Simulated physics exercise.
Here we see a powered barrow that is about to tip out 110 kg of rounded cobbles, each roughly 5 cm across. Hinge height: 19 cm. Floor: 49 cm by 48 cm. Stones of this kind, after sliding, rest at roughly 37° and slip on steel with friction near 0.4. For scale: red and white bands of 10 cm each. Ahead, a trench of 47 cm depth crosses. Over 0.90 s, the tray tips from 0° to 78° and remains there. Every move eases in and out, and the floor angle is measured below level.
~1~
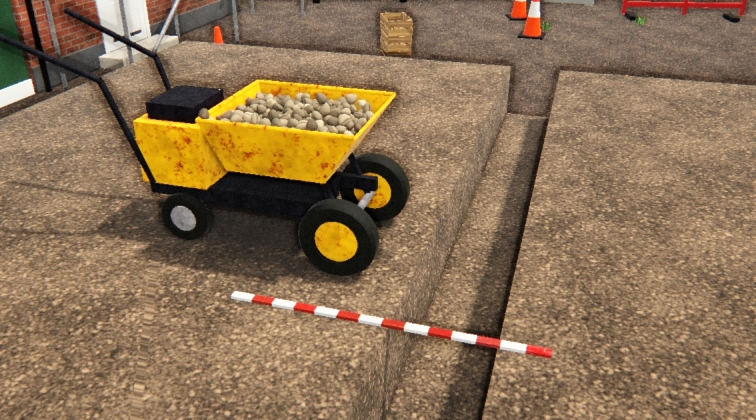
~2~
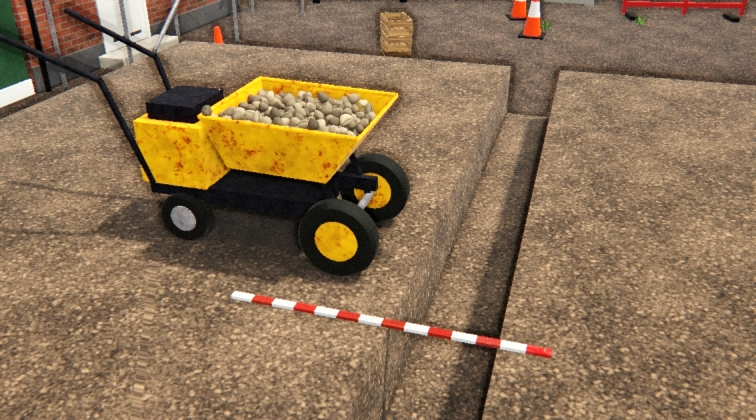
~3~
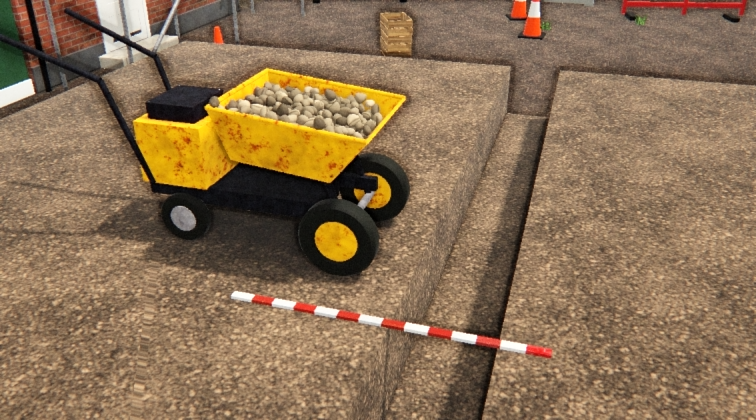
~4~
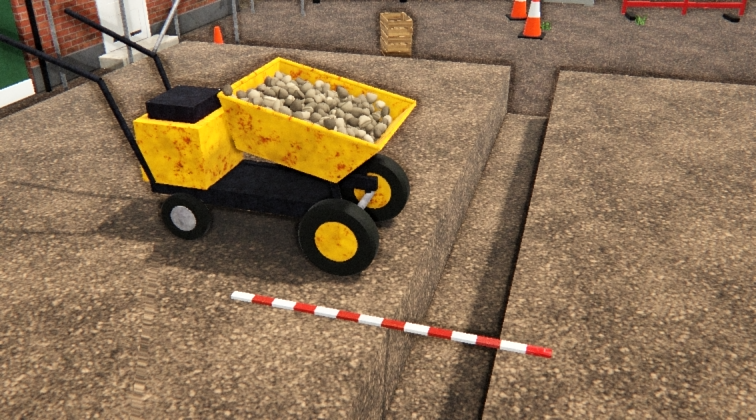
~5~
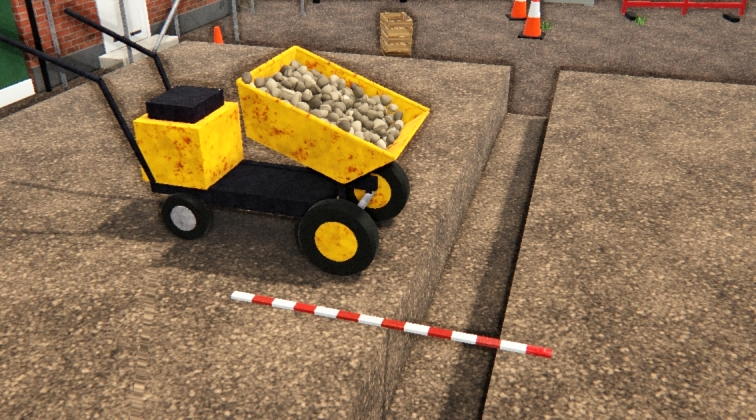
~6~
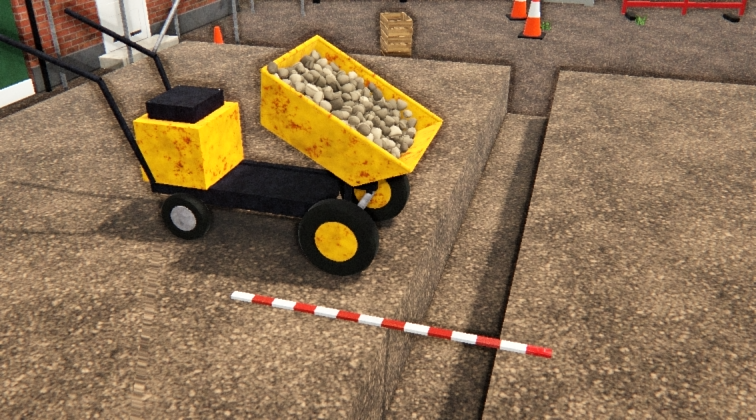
Yellow tray of rounded cobbles on a powered barrow tilting steadily forward to the right beside a narrow trench, stones still inside.
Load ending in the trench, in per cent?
66 per cent.
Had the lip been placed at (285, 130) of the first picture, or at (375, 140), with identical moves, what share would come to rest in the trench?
Near 100 per cent from the first place, 40 from the second.
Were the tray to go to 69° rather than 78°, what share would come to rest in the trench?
Then about 70 per cent.
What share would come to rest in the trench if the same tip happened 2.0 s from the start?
In that case, around 85%.
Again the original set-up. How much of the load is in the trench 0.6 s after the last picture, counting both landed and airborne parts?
Some 35 per cent of the load by that point.
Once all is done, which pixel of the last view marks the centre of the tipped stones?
I'd point somewhere around (494, 331).
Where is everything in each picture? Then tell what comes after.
In the first picture, lip at (355, 138), floor tilted 0°, highest stones at (307, 105).
In the second picture, the tray is at 2°, its lip at (358, 139); the top of the load is at (299, 104).
In the third picture, lip at (367, 143), floor tilted 6°, highest stones at (294, 98).
In the fourth picture, the tray is at 12°, its lip at (380, 149); the top of the load is at (277, 85).
In the fifth picture, the tray is at 21°, its lip at (395, 158); the top of the load is at (291, 72).
In the sixth picture, the tray is at 30°, its lip at (411, 171); the top of the load is at (311, 63).
Then, 0.3 s after the last picture the floor is at 66°, 100 % in the tray; the foremost stones are at (463, 209).
Then, 0.6 s after the last picture the floor is at 78°, 42 % in the tray, 37 % in the trench, 21 % past the trench; the foremost stones are at (574, 285).
Then, 1.0 s after the last picture the floor is at 78°, 8 % in the tray, 58 % in the trench, 35 % past the trench; the foremost stones are at (703, 292).
Then, 2.9 s after the last picture the floor is at 78°, 0 % in the tray, 66 % in the trench, 34 % past the trench; the foremost stones are past the picture's edge.
